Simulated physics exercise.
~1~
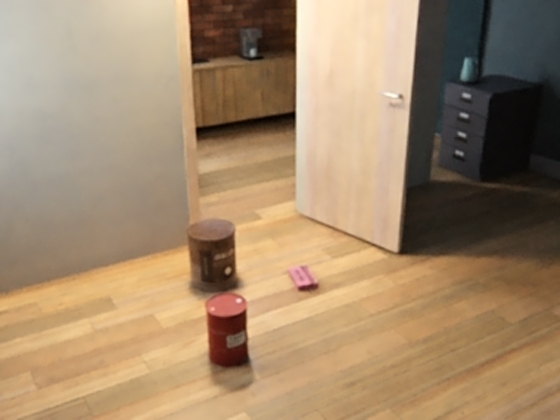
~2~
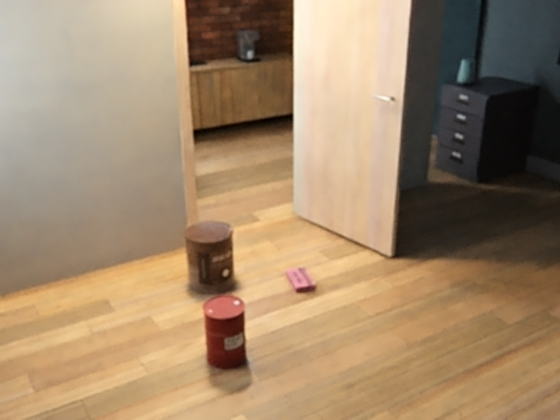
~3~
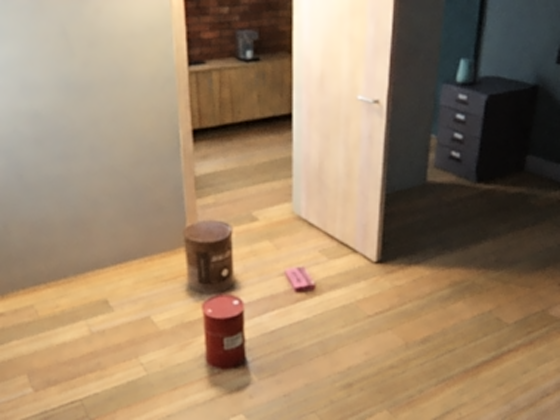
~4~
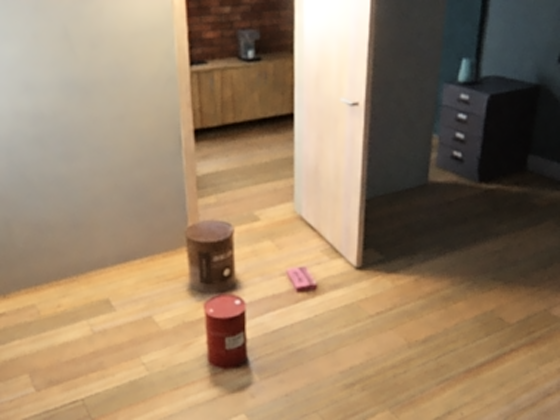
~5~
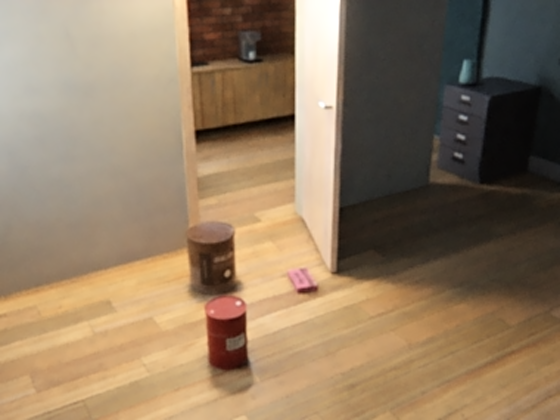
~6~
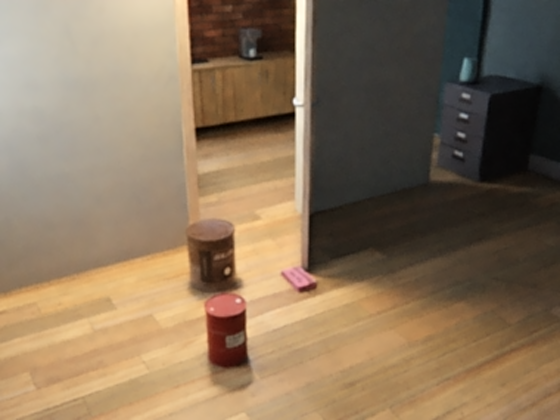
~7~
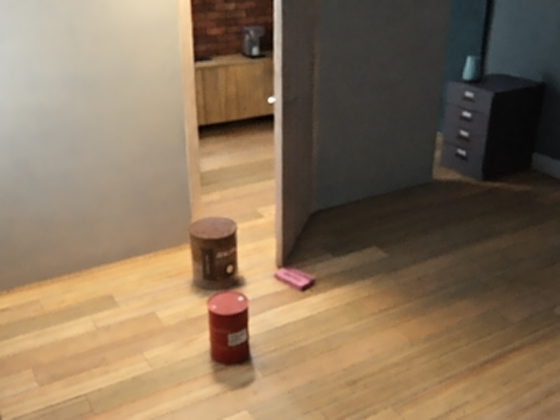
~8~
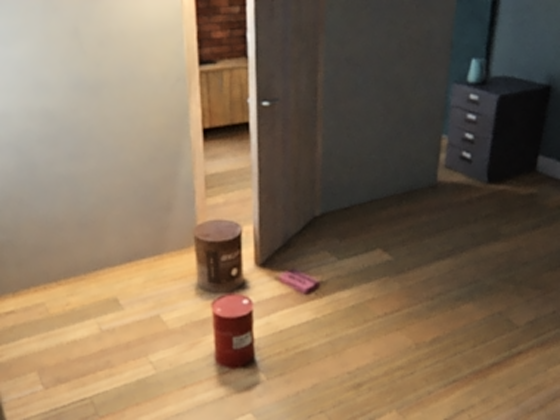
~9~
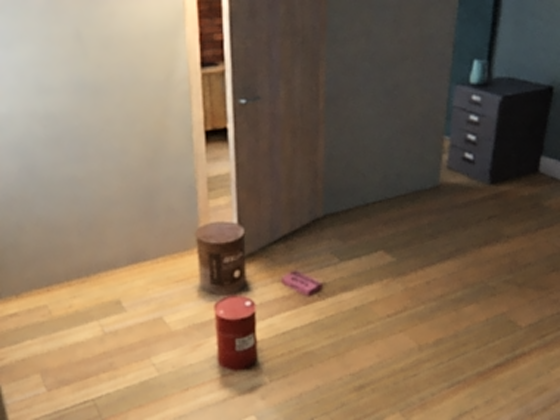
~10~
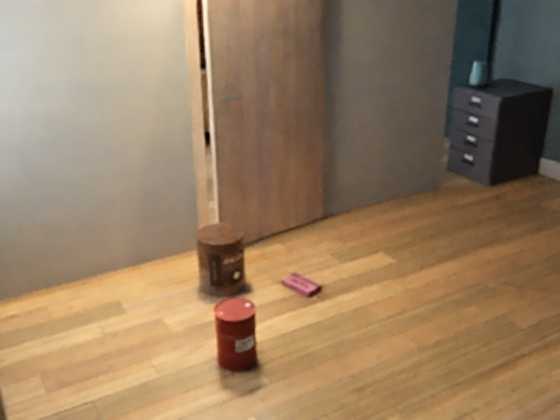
A pale wooden door that stood wide open swung leftward across the wood floor, nudging and turning a small pink packet slightly as it passed, then closed up to its frame behind the brown pail, while the pail and red canister stayed put.
